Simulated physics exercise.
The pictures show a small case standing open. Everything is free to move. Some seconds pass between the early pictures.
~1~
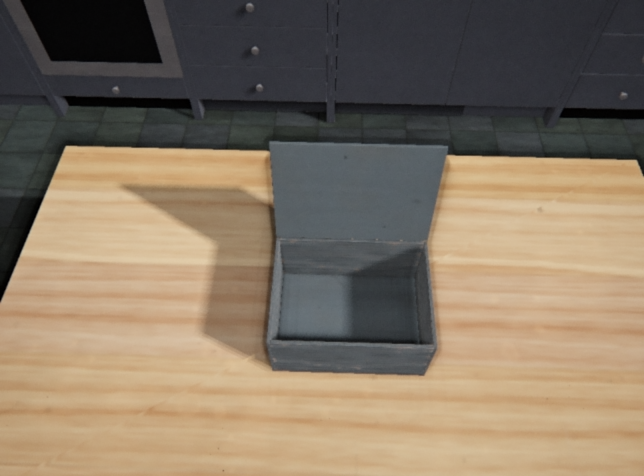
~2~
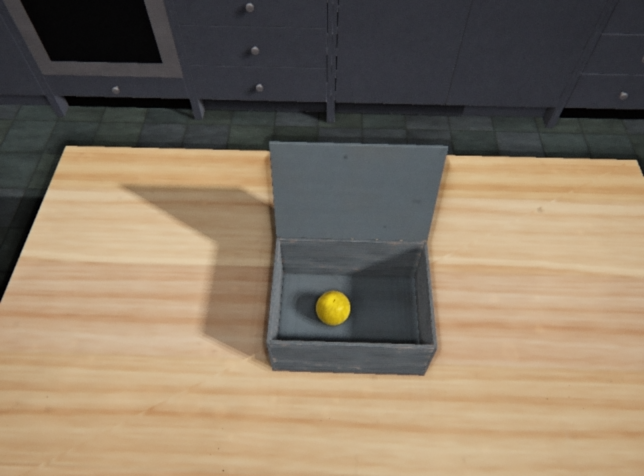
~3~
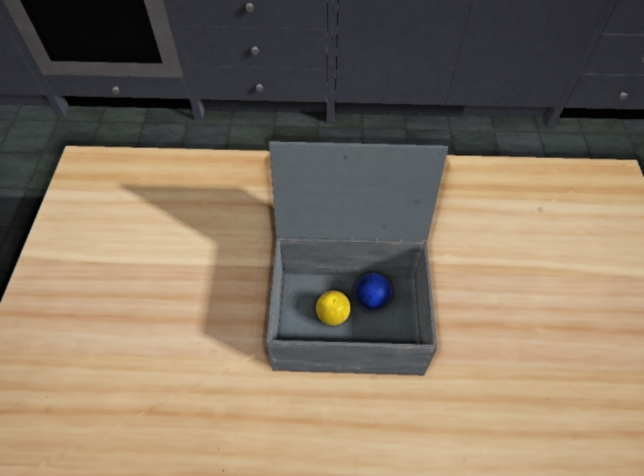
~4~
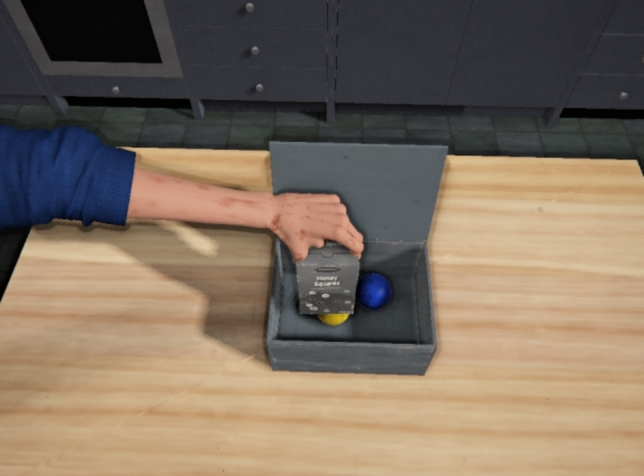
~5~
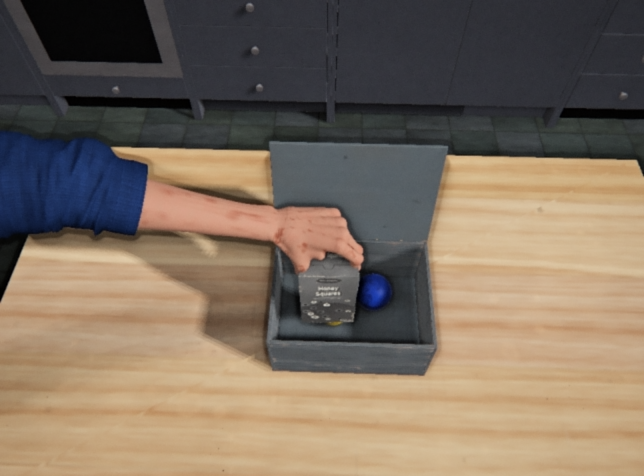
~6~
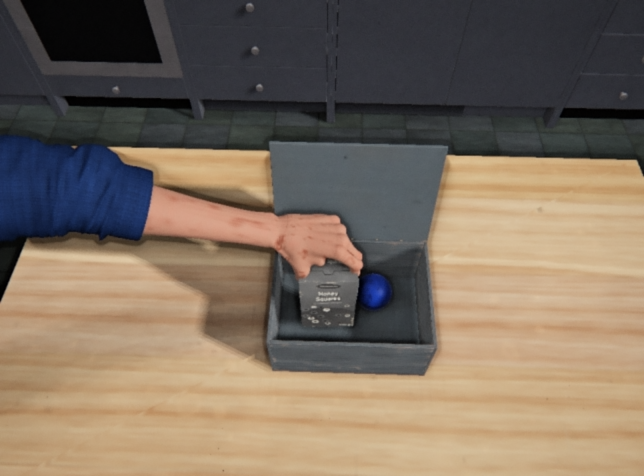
In the video, a yellow ball and then a blue ball appear inside an open grey case on a wooden table, and a hand reaches in from the left, lowering a grey packet over the yellow ball.
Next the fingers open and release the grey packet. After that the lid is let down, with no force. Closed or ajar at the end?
As it turns out, it will not close.
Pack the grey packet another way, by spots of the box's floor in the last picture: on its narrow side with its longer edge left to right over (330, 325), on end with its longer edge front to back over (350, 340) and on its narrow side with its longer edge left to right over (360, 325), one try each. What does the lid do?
In the first case it shuts flat; in the second case it shuts flat; in the third case it sits on the rim.
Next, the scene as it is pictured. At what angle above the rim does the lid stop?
Some 14° above the rim.
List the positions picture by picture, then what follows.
The last thing is not in view yet, in the first picture.
The last thing is not in view yet, in the second picture.
The last thing is not in view yet; blue ball (373, 292), in the third picture.
Coming down; grey packet (327, 277); blue ball (373, 292), in the fourth picture.
Coming down; grey packet (328, 287); blue ball (373, 292), in the fifth picture.
In place under the hand; grey packet (328, 292); blue ball (373, 292), in the sixth picture.
Then, 1.00 s past the last view, lid starting down; grey packet rocked 26° from its first pose near (330, 317); yellow apple displaced about its own width; blue ball displaced a little.
Then, 1.70 s past the last view, lid 48° above the rim; grey packet rocked 27° from its first pose near (330, 316); yellow apple displaced about its own width; blue ball displaced a little.
Finally, lid 15° above the rim; down or leaning hard in the box, grey packet; moved from the start, blue ball and yellow apple. Final places as the last picture's camera would see them, grey packet near (332, 317).
